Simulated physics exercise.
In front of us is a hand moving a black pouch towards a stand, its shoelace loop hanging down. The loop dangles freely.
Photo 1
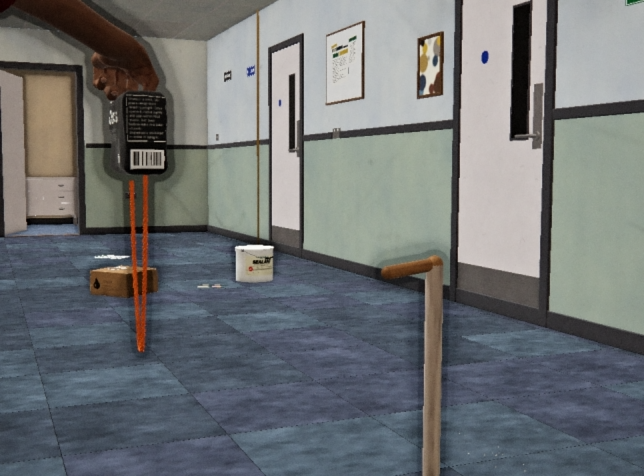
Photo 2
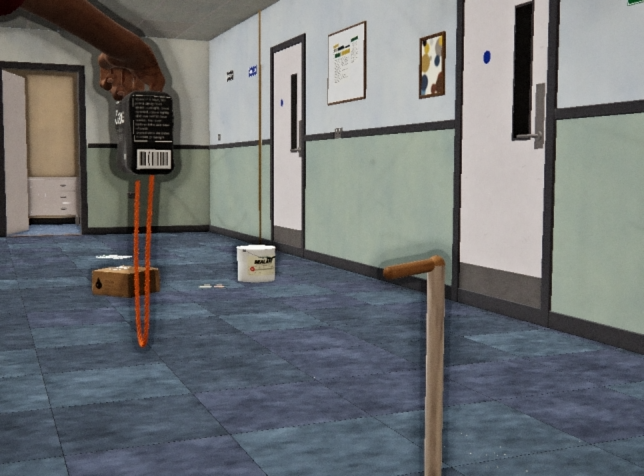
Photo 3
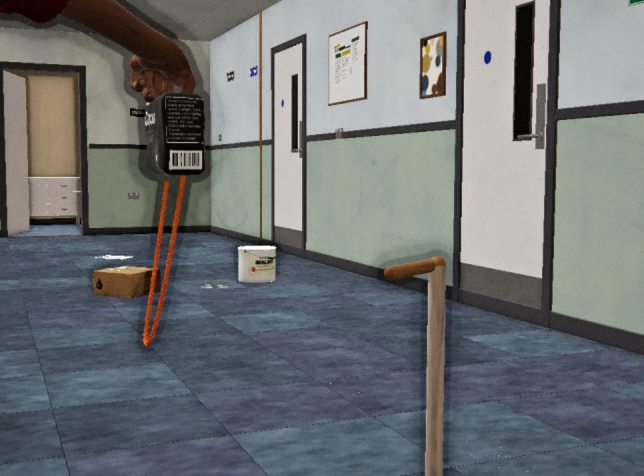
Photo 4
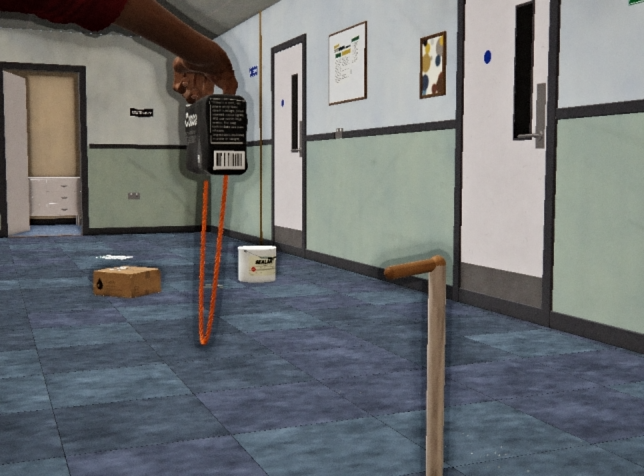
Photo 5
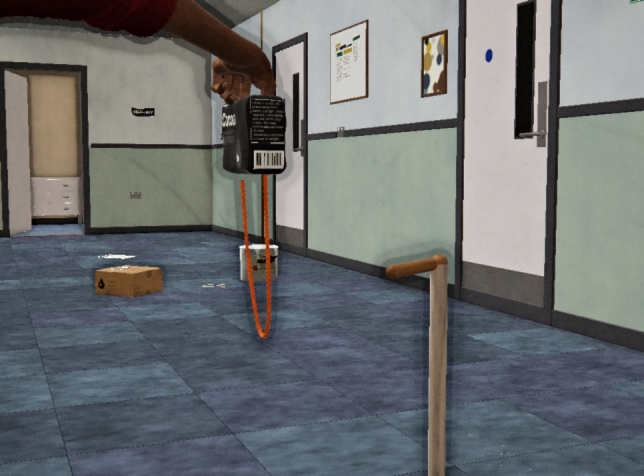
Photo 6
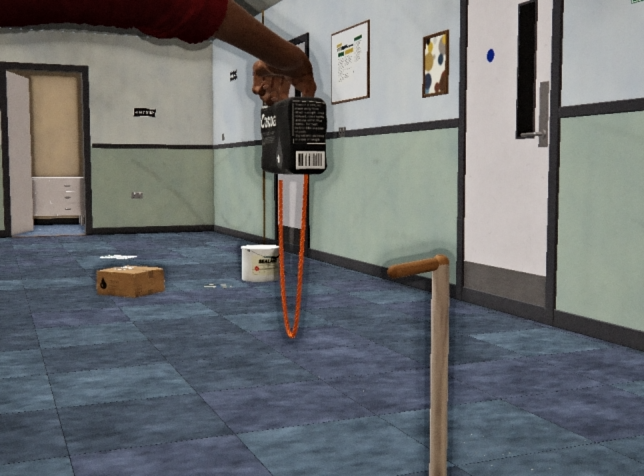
A hand gripping a black pouch with a barcode, an orange-red loop dangling beneath, hovers in a blue-carpeted hallway seen from a nearly still viewpoint. A brown-topped, hooked stand rises at lower right, with a cardboard box and white tub on the floor and pale doors along the green-and-white wall. The hand carries the pouch steadily rightward from the left, the loop swaying slightly and passing before the tub.
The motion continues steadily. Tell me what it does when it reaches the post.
At the post it catches on the hook.
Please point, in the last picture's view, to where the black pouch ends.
It settles around (532, 141).
Then, 0.38 s later than the last view, pouch nearing the post near (350, 138).
Then, 0.90 s later than the last view, pouch over the post near (424, 140).
Then, 1.52 s later than the last view, pouch past the post near (504, 141).
Finally, pouch past the post near (532, 141); loop tight round the post, hand stopped. The black pouch snags on the hook.
